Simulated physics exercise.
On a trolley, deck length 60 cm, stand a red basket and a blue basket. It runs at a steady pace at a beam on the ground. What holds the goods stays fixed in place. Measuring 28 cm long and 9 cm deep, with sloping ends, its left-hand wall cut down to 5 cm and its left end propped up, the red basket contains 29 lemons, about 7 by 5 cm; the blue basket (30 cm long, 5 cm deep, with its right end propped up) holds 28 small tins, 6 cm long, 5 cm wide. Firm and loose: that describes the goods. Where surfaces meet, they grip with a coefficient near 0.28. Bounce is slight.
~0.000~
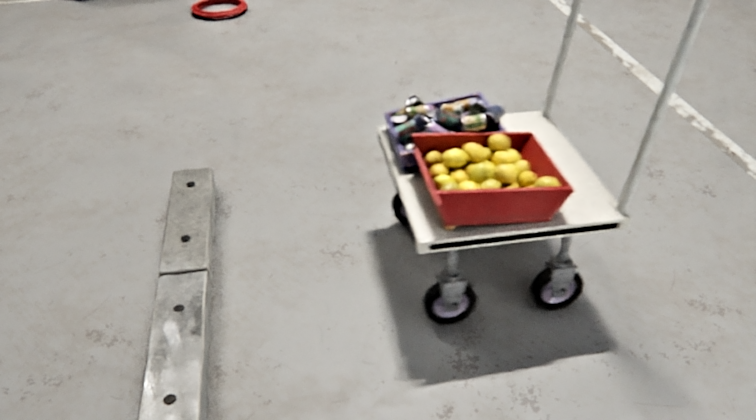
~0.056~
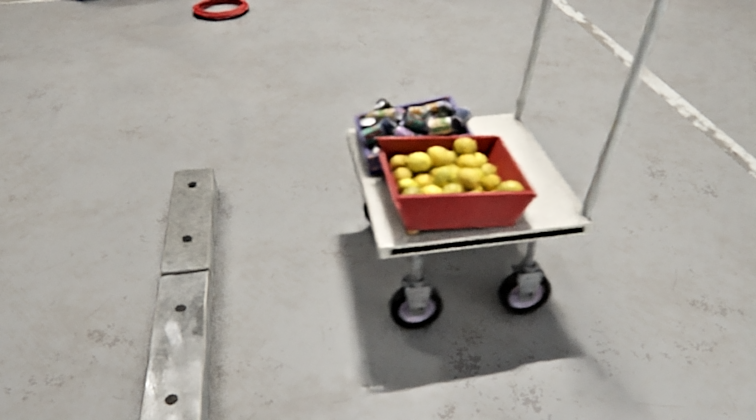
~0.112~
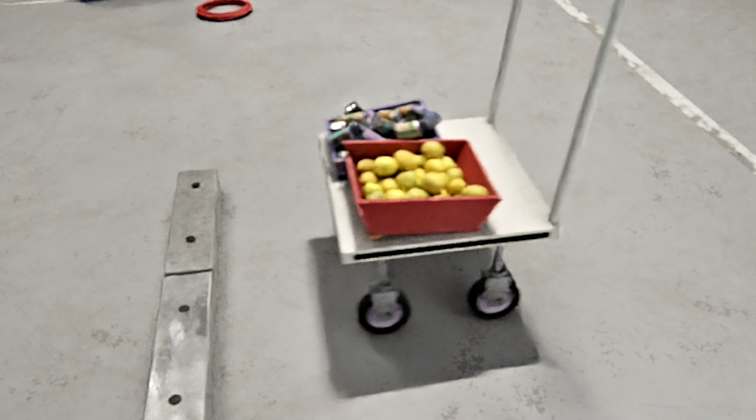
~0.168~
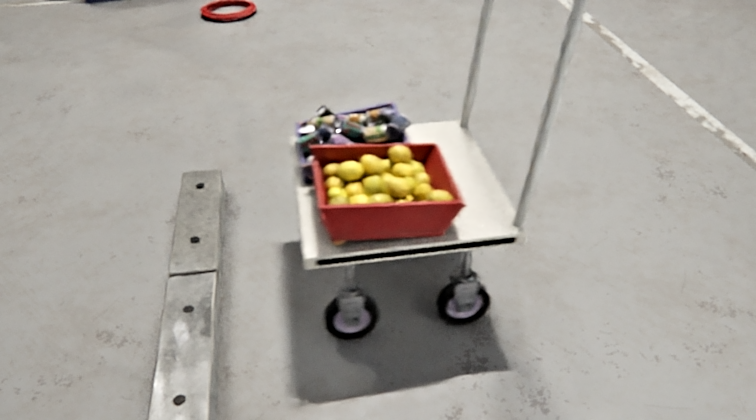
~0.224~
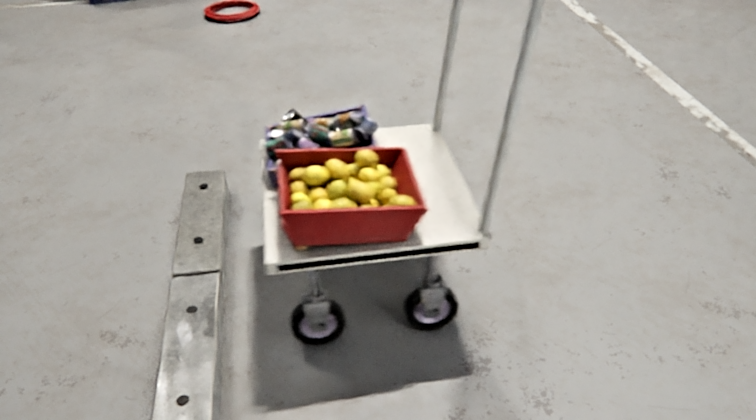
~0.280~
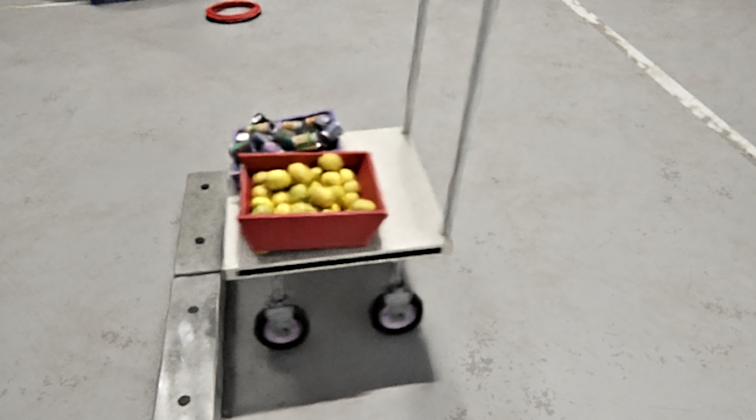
A flat cart carrying a red basket of lemons and a blue basket of small dark items rolled steadily left across the gray floor, drawing close to a metal beam lying on the ground.
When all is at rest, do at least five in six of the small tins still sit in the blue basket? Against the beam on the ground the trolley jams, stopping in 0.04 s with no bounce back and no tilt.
No, over a sixth are out.
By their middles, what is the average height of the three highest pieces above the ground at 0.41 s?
Around 54 centimetres.
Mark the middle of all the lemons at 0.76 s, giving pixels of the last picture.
Centre approx. at (255, 202).
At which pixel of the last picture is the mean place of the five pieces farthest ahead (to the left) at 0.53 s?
Somewhere near pixel (161, 153) of the last view.
After 0.31 s, impact.
After 0.41 s, 0 of 29 out of the red basket and 2 of 28 out of the blue basket.
After 0.53 s, 1 of 29 out of the red basket and 5 of 28 out of the blue basket.
After 0.76 s, 2 of 29 out of the red basket and 9 of 28 out of the blue basket.
Outcome (at 1.26 s), 2 of 29 out of the red basket and 10 of 28 out of the blue basket. Asked share, 10 of 28, 36 per cent.
